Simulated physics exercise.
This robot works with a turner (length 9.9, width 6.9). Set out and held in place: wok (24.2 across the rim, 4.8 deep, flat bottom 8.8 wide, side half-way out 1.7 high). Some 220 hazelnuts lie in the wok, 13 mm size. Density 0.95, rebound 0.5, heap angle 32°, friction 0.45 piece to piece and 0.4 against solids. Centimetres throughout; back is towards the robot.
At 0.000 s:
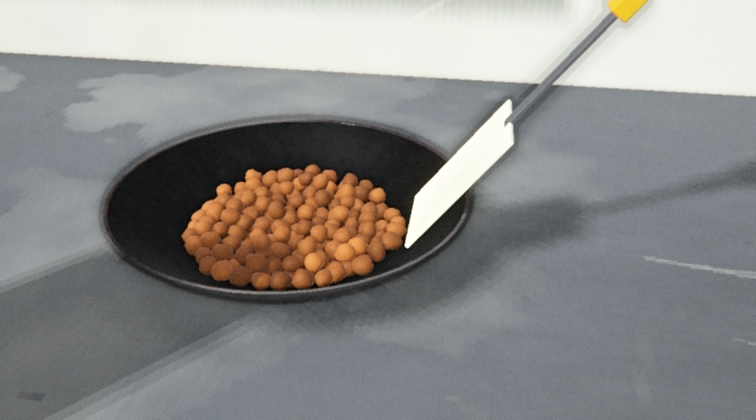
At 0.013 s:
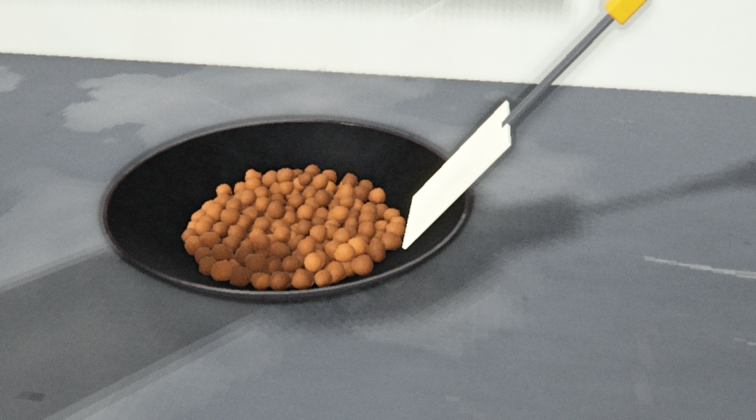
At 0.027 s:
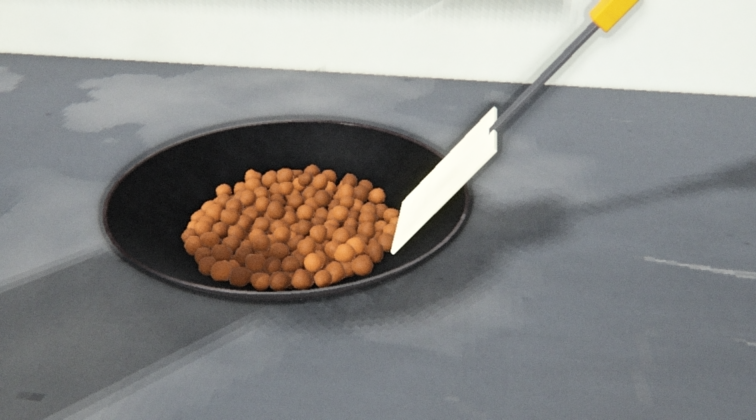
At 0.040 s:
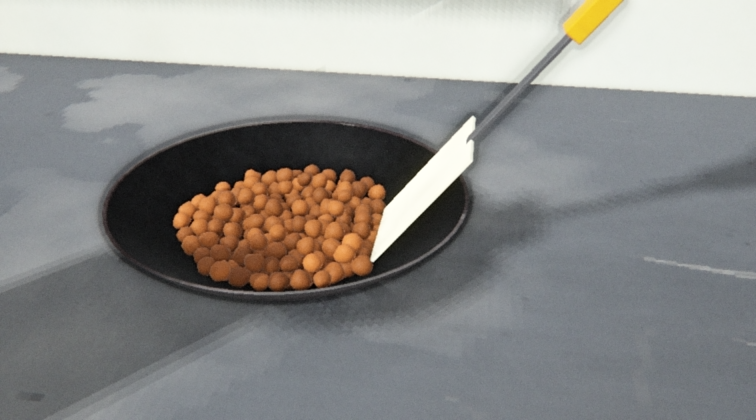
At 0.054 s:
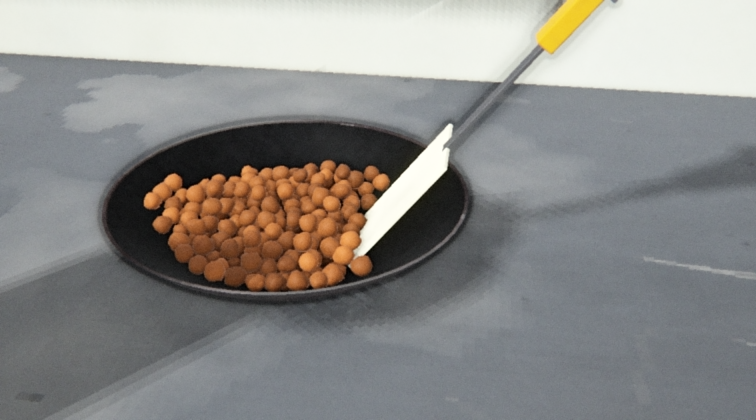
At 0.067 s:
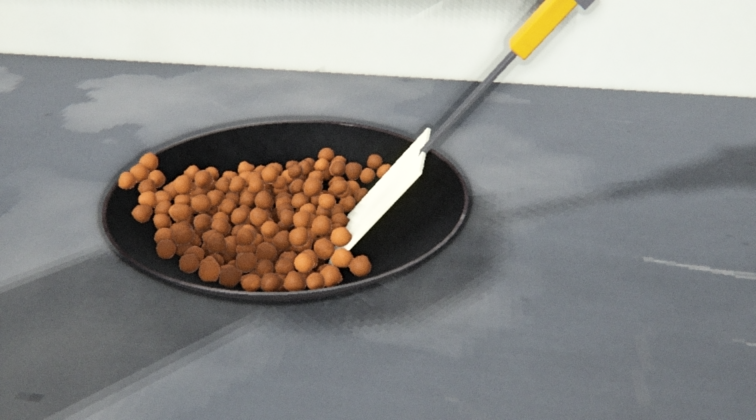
The clip opens on a black wok holding a mound of round brown nuts, with a pale turner on a yellow-and-grey handle resting almost still at its right side. The turner then slides left and pushes into the nuts, which shift and spread up toward the wok's left rim.
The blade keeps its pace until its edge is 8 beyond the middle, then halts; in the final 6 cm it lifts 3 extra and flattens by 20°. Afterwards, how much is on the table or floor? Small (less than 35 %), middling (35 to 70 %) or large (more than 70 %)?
On the table or floor the share is middling, 35 to 70 %.
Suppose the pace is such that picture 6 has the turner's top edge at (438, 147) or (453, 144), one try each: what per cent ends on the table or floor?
About 45 and 30 per cent.
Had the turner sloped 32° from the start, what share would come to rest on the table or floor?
It would be near 45 per cent.
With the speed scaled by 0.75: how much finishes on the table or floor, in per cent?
Some 40 per cent.
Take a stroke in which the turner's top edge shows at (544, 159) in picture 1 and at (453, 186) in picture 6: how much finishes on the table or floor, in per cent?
About 55 per cent.
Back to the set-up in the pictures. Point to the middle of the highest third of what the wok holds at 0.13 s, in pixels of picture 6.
At about (199, 176).
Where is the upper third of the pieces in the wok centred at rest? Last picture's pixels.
At about (198, 217).
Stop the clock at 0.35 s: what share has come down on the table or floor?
Some 35 per cent.
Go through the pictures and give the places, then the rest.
In the first picture, turner top edge at (511, 120), sloping 53°; upper third of the load around (299, 220), from x 190 to 400, top at y 175; 215 in the wok.
In the second picture, turner top edge at (508, 121), sloping 53°; upper third of the load around (299, 220), from x 190 to 400, top at y 175.
In the third picture, turner top edge at (495, 127), sloping 53°; upper third of the load around (291, 216), from x 190 to 395, top at y 175.
In the fourth picture, turner top edge at (473, 137), sloping 53°; upper third of the load around (289, 213), from x 180 to 380, top at y 175.
In the fifth picture, turner top edge at (449, 145), sloping 53°; upper third of the load around (268, 206), from x 150 to 380, top at y 170.
In the sixth picture, turner top edge at (425, 149), sloping 53°; upper third of the load around (256, 195), from x 125 to 385, top at y 155; 215 in the wok.
By 0.10 s, sloping 53°, highest piece 8 above the table; 207 in the wok, 8 on the blade or in flight.
By 0.13 s, sloping 46°, highest piece 10 above the table; 202 in the wok, 13 on the blade or in flight.
By 0.35 s, sloping 33°, highest piece 10 above the table; 112 in the wok, 76 on the table or floor, 27 on the blade or in flight.
By 1.40 s, sloping 33°, highest piece 6 above the table; 112 in the wok, 103 on the table or floor.
Final count, 112 in the wok, 103 on the table or floor. That is 48 % on the table or floor.
